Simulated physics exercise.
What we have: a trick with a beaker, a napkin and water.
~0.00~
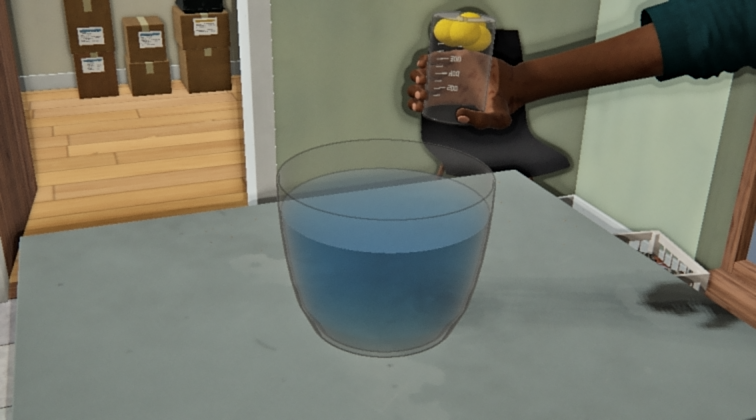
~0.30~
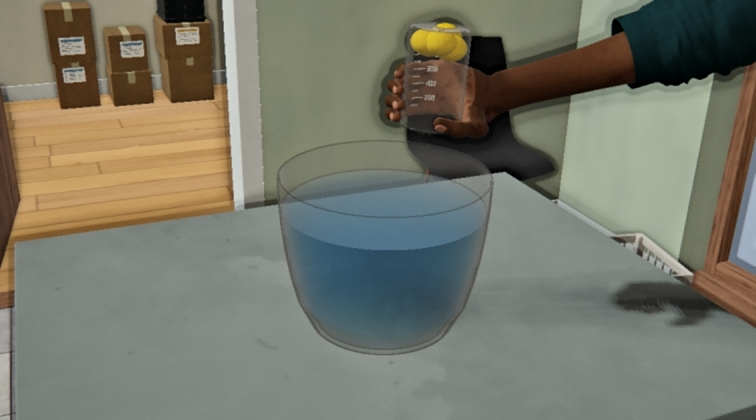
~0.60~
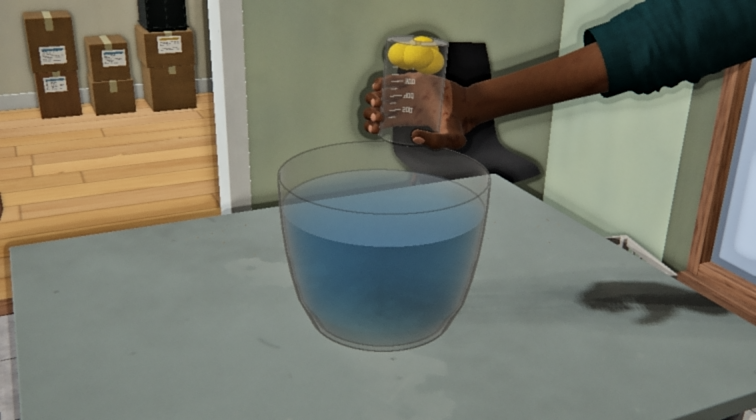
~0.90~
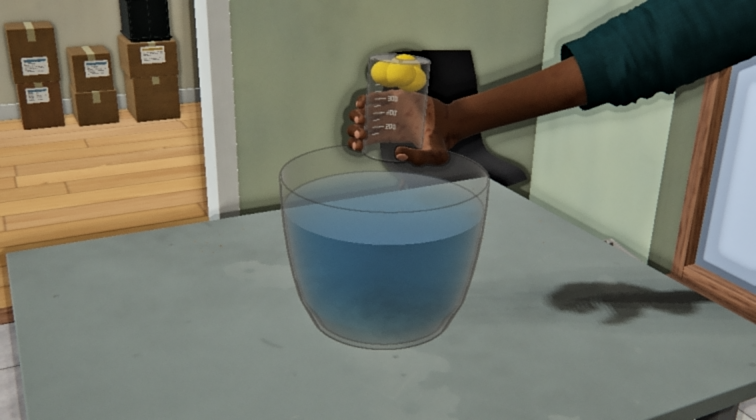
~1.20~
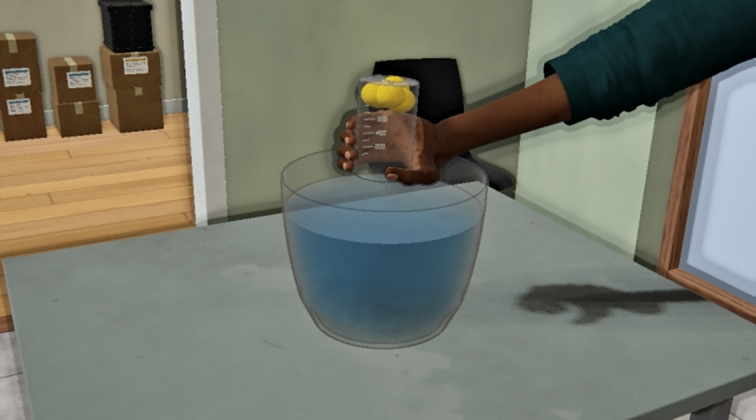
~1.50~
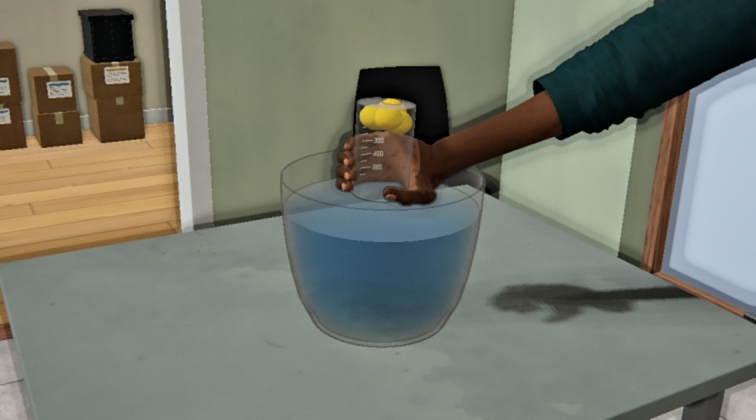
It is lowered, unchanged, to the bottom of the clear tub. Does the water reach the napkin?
Under the surface the napkin keeps dry.
After 2.0 s, the beaker enters the water.
After 2.6 s, air is trapped inside and holds the level down.
After 4.0 s, the beaker is under, still full of air, and the napkin is dry.
